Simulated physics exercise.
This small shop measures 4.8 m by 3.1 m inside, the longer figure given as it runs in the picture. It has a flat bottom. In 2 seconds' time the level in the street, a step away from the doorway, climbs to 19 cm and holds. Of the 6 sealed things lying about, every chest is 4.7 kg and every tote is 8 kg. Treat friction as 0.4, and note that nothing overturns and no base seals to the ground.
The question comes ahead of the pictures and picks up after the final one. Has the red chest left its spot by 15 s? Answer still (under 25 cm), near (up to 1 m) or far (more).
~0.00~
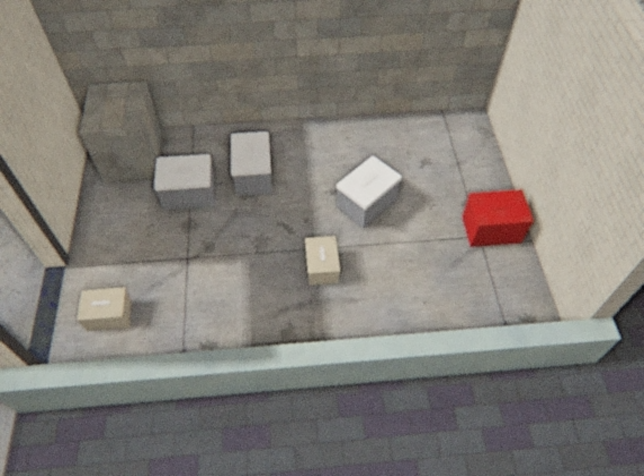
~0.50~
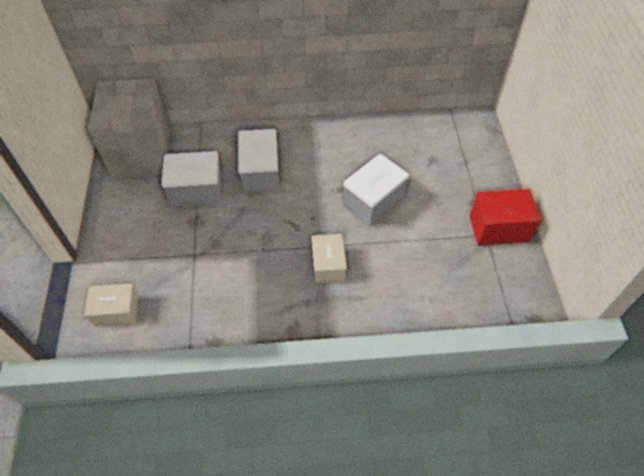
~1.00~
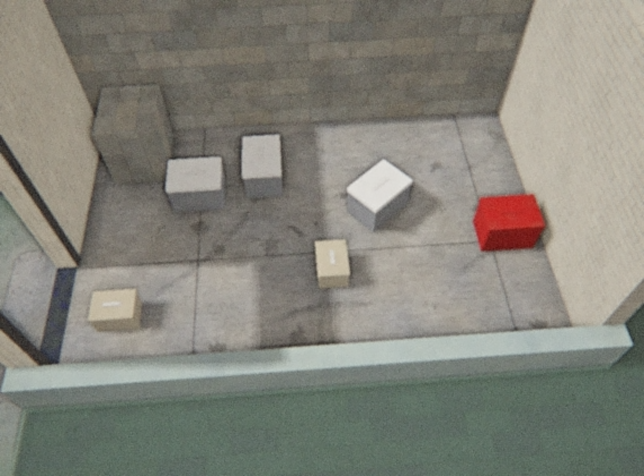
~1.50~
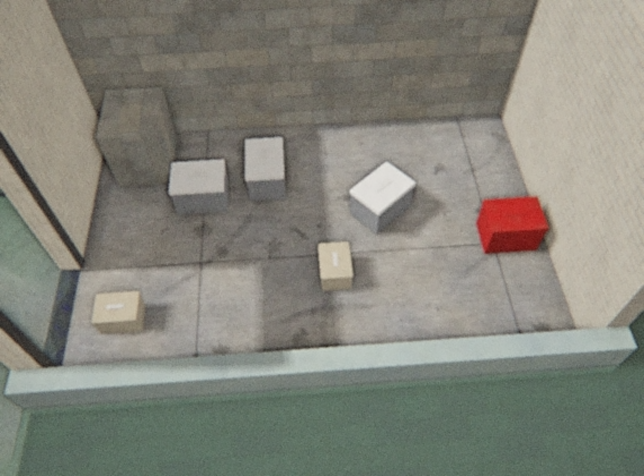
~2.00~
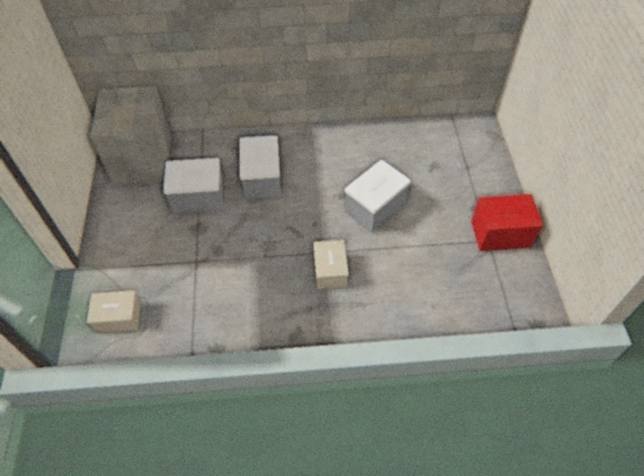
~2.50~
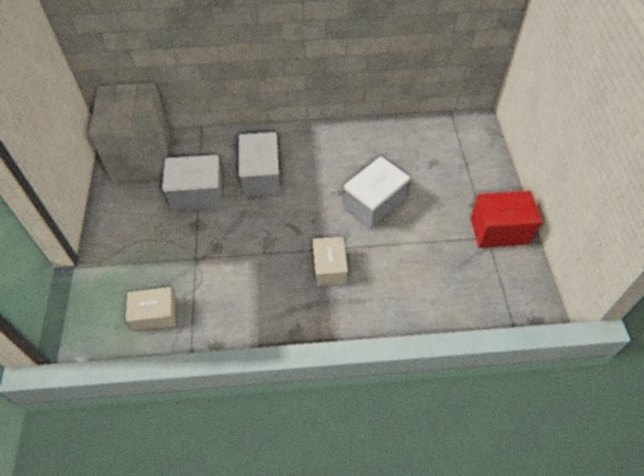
Far.
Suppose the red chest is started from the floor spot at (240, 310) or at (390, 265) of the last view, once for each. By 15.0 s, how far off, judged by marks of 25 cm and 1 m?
Try one - it is swept a long way; try two - it is swept a long way.
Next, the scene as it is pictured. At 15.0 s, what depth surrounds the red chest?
Roughly 9 cm at that moment.
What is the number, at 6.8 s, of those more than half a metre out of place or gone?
The number by then is 5.
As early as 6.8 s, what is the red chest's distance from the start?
40 cm or so by then.
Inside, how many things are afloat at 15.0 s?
Count: 6.
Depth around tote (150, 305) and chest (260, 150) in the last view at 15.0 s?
About 13 and 9 cm.
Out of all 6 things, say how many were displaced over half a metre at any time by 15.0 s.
I make it 6.
After 3.5 s the red chest is near (510, 208), 0.0 m from its start, aground; 0 afloat.
After 6.8 s the red chest is near (504, 175), 0.4 m from its start, afloat; 5 afloat.
After 11.0 s the red chest is near (405, 153), 1.2 m from its start, afloat; 6 afloat.
After 15.0 s the red chest is near (235, 155), 2.8 m from its start, afloat; 6 afloat.
